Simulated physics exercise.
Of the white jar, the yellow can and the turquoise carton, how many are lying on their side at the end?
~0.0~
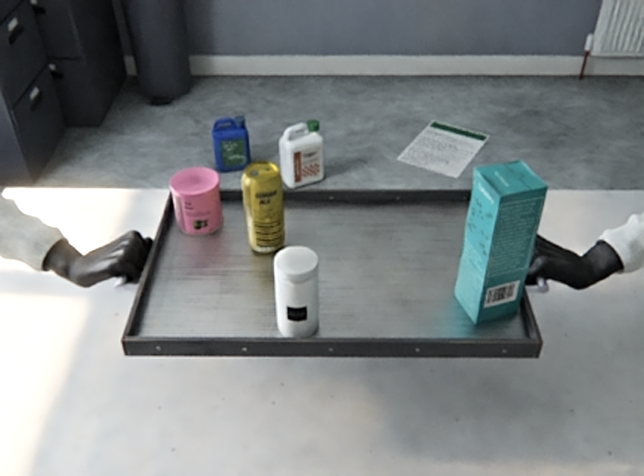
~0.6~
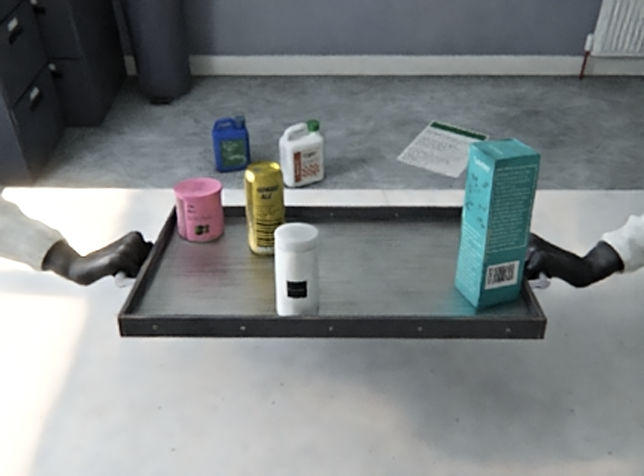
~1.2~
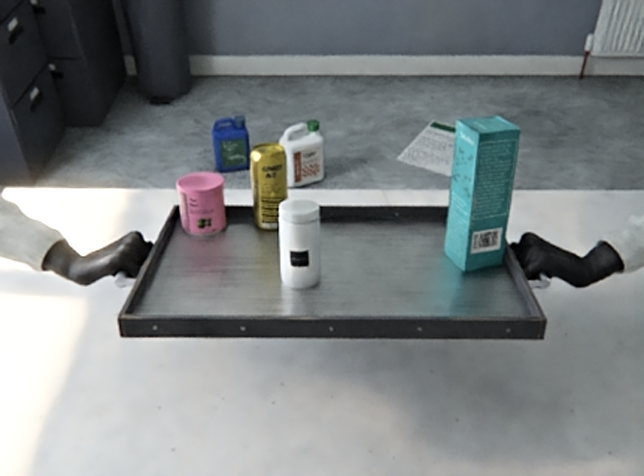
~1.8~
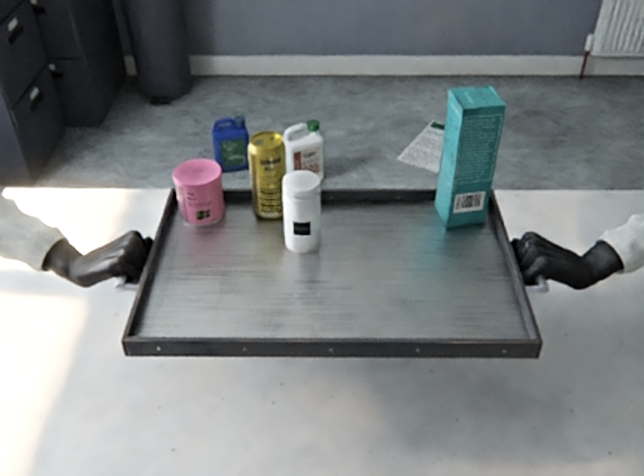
None of them are. The white jar, the yellow can and the turquoise carton are all still standing upright on the tray at the end.
